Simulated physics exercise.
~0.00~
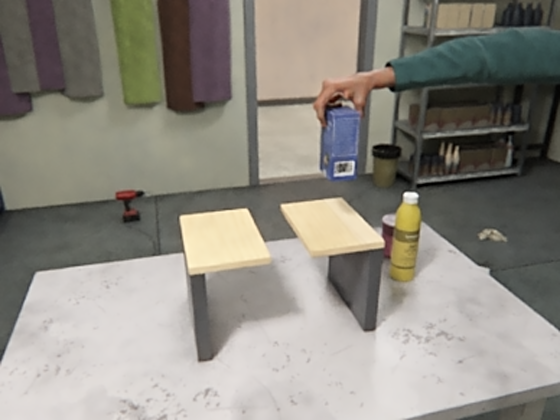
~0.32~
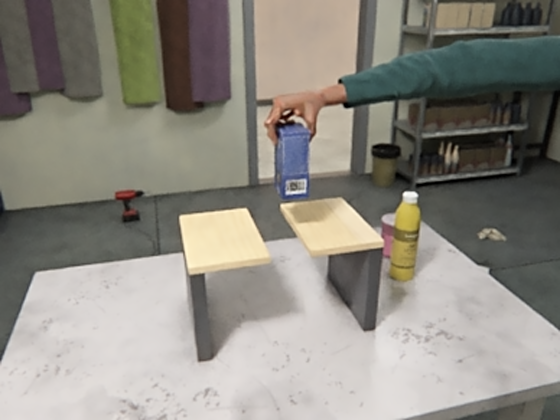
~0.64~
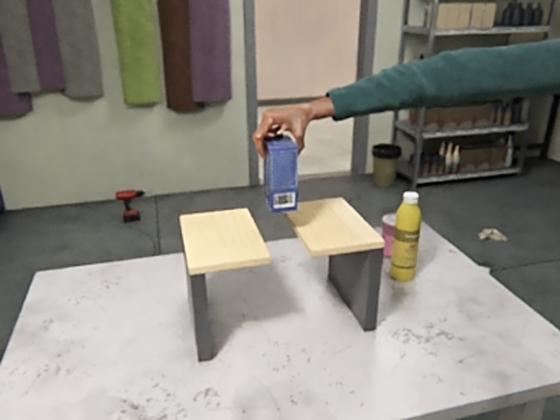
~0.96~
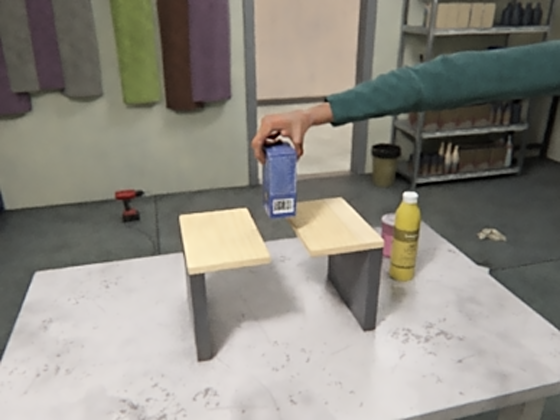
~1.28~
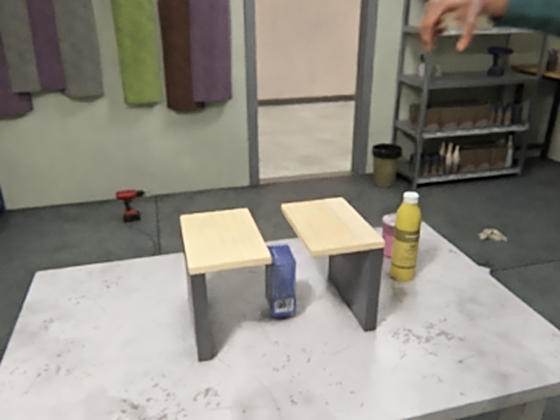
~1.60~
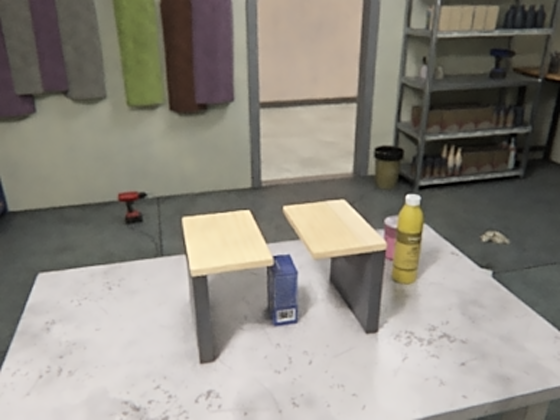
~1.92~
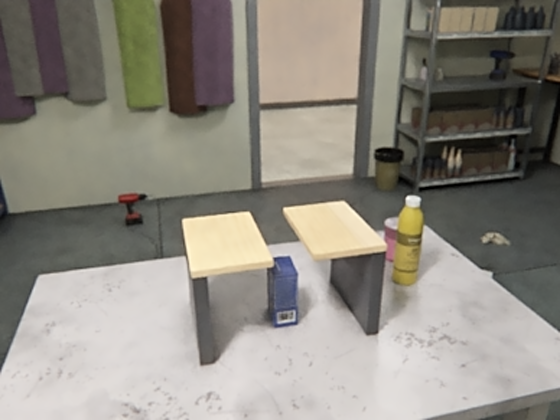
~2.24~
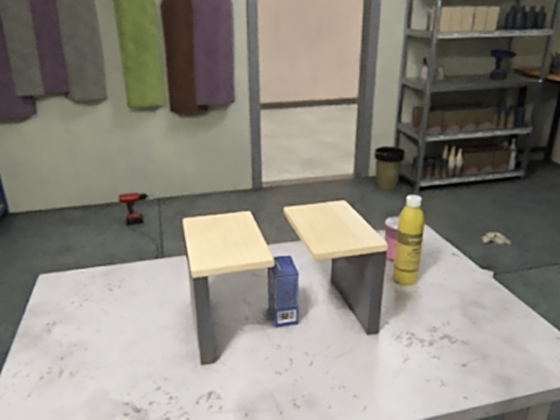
On a pale table in a workshop, a hand carried a blue carton left over the gap between two wood-topped supports and let it go, and it dropped through to stand upright on the table, while the yellow bottle and pink tin stayed put.
